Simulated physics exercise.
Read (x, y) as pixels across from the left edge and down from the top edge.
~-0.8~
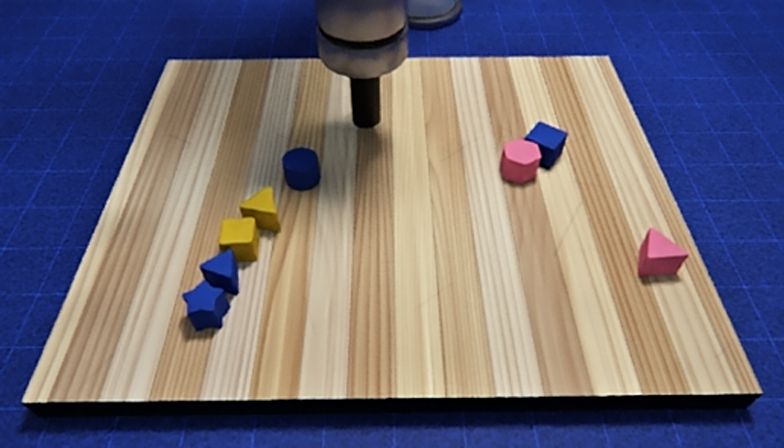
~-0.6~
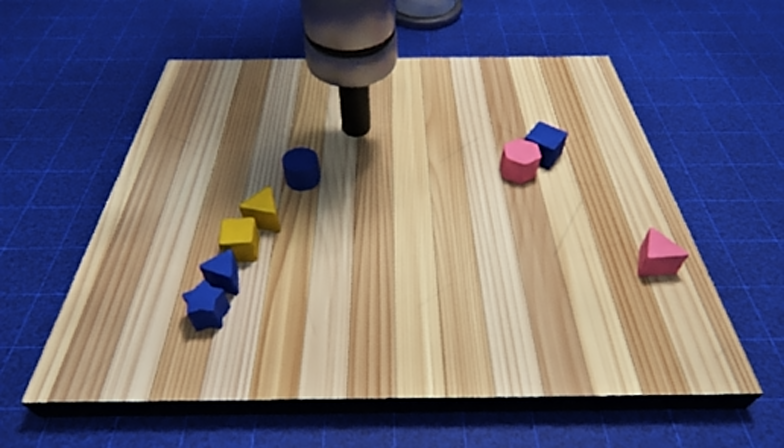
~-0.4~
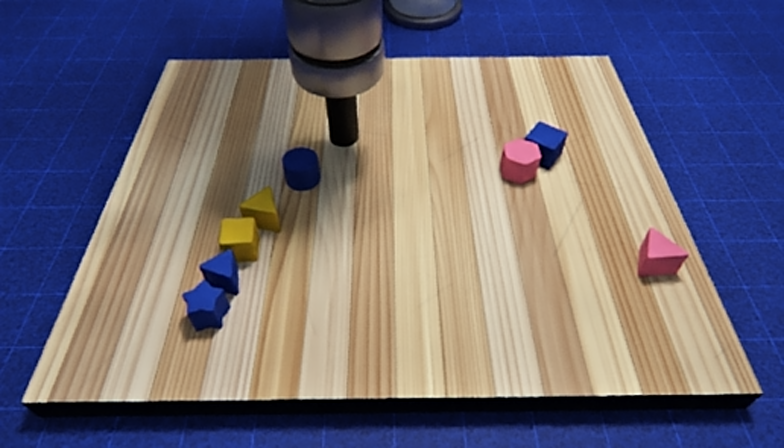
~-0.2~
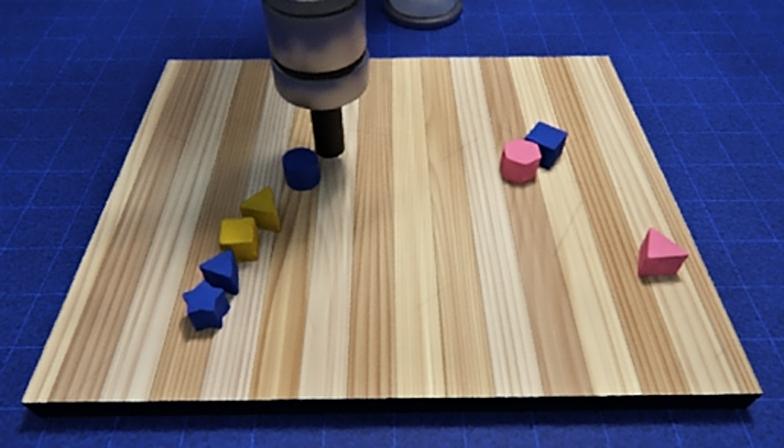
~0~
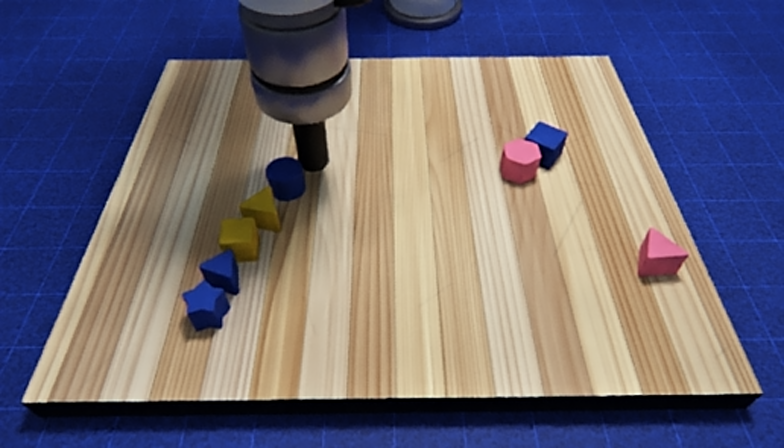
A robotic arm moving down and left across a striped wooden board, nudging a blue disc slightly toward a yellow triangle.
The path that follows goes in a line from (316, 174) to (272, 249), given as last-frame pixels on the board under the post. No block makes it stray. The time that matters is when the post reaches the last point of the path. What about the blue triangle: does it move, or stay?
It is left in place.
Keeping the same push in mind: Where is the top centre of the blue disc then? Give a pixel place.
It comes to (258, 183).
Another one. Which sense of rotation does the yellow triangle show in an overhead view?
The block spins anticlockwise.
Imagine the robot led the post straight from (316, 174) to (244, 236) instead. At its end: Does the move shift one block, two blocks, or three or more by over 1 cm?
Blocks that move over 1 cm: Three or more.
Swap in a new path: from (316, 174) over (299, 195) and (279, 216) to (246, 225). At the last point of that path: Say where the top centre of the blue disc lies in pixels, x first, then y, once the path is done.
At the end it should sit near (228, 183).
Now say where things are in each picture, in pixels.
Post tip (367, 120); block tops, blue triangle (220, 264); yellow square block (237, 230); yellow triangle (261, 201); blue disc (300, 159), in the first frame.
Post (356, 128); blocks unchanged, in the second frame.
Post (344, 138); blocks unchanged, in the third frame.
Post (330, 149); blocks unchanged, in the fourth frame.
Post (314, 162); blue triangle (220, 264); yellow square block (237, 230); yellow triangle (261, 201); blue disc (284, 168), in the fifth frame.
What follows on the original path. One third of the way, post (300, 185); yellow triangle (251, 204), turned 40° anticlockwise; blue disc (264, 181).
Two thirds of the way, post (284, 211); yellow square block (235, 233); yellow triangle (242, 205), turned 60° anticlockwise; blue disc (258, 183).
At the end, post (269, 237); blue triangle in place; yellow square block (232, 235); yellow triangle (242, 205), turned 60° anticlockwise; blue disc (258, 183).
